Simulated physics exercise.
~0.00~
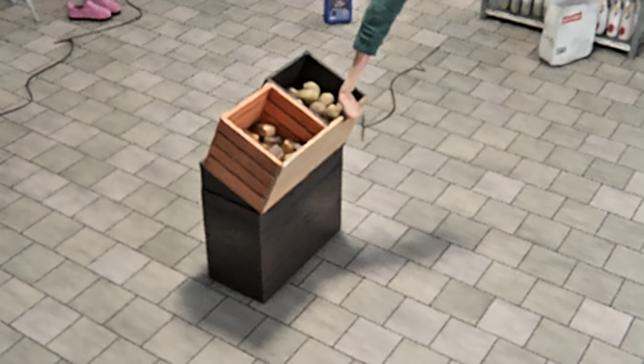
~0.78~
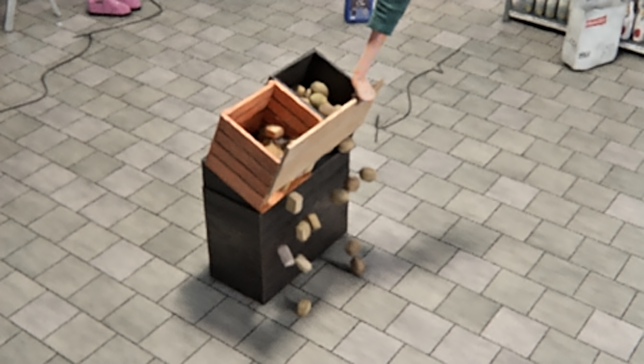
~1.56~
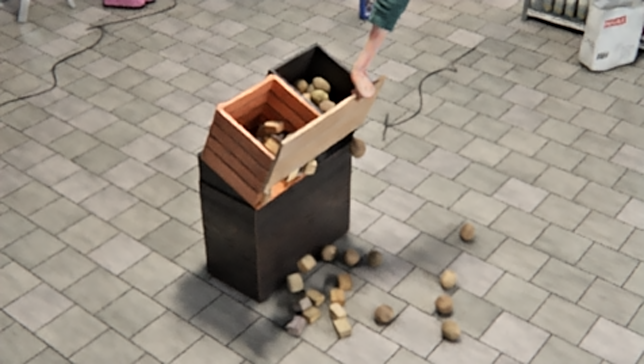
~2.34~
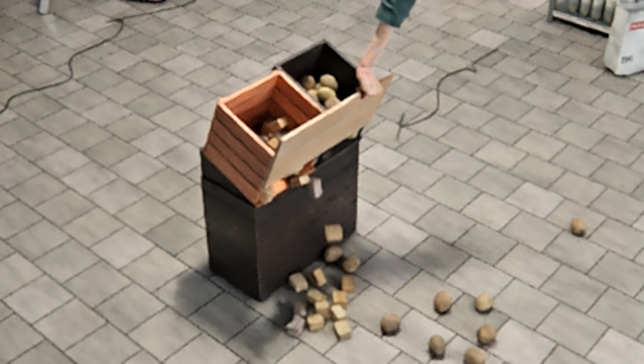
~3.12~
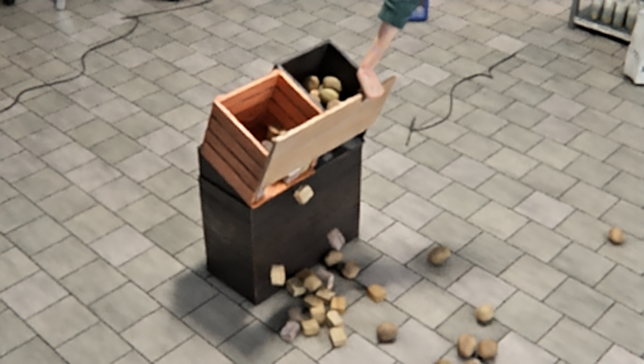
Potatoes and wooden blocks tumbled from the black and orange bins as a hand held the loosened front gate on the dark stand, dropping and scattering across the paved floor until a pile lay below, with plenty still left inside.
